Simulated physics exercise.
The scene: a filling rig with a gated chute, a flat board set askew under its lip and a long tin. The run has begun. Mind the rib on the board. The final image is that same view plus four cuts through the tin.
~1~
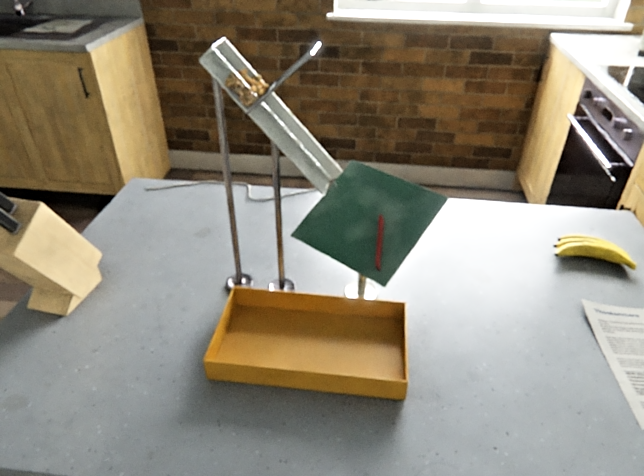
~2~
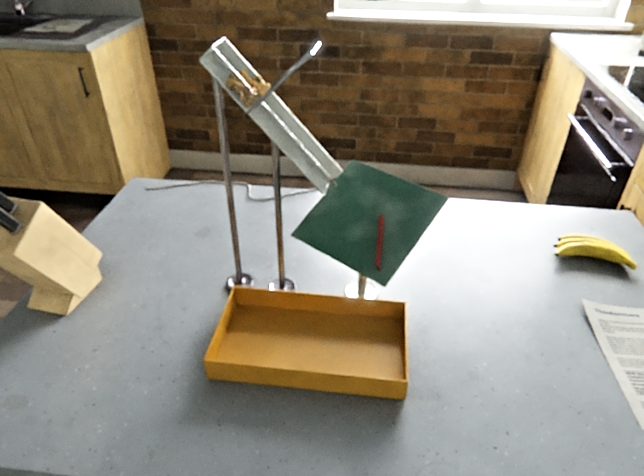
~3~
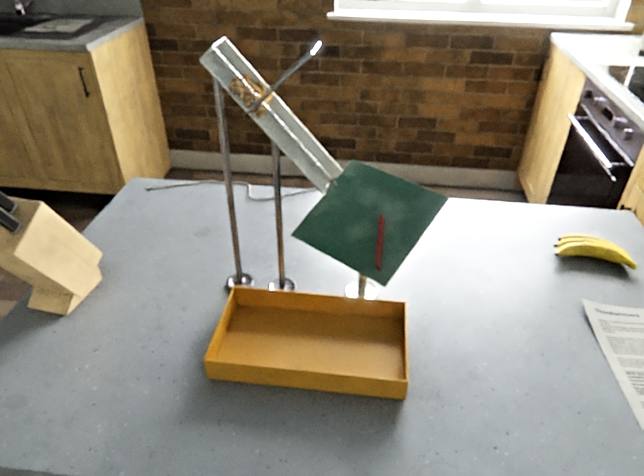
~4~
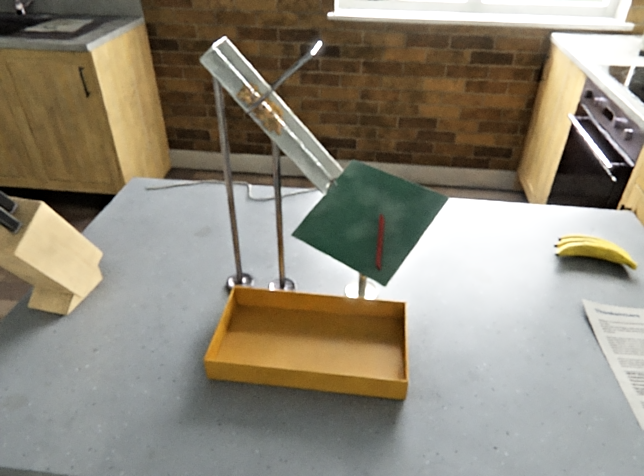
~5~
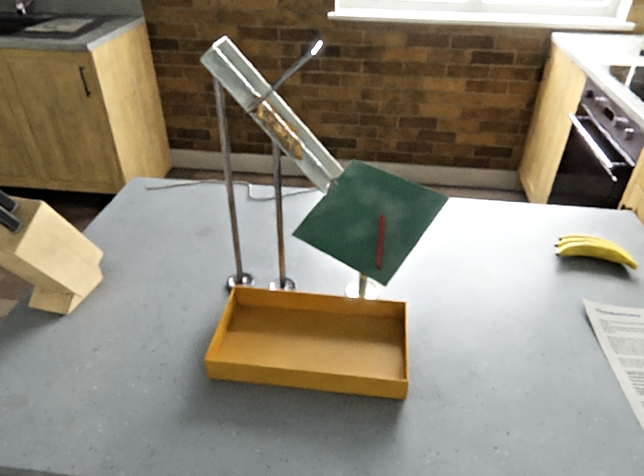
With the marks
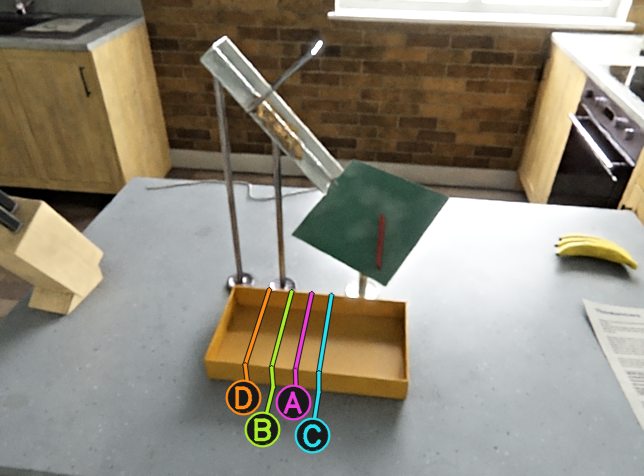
On a grey kitchen worktop, a small mass of tan pieces slides down a steep metal chute toward the lower right, nearing a tilted green board with a red rib, while the yellow-brown tray below stays empty.
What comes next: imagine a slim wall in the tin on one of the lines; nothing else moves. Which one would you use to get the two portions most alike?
Line C.
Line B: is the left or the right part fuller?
The right side.
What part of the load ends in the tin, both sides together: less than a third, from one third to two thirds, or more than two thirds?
More than two thirds.
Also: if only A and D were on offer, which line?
That is line A.
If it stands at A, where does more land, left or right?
Right.
On the marked copy, line A crosses the front rim at (295, 369); line B crosses the front rim at (271, 366); line C crosses the front rim at (319, 371); line D crosses the front rim at (245, 363).
If A is chosen, of what is caught, about a tenth on the left of the divider, the larger part on the right.
If B is chosen, of what is caught, about a tenth on the left of the divider, almost all on the right.
If C is chosen, of what is caught, roughly a third on the left of the divider, roughly two thirds on the right.
If D is chosen, of what is caught, just a few on the left of the divider, almost all on the right.
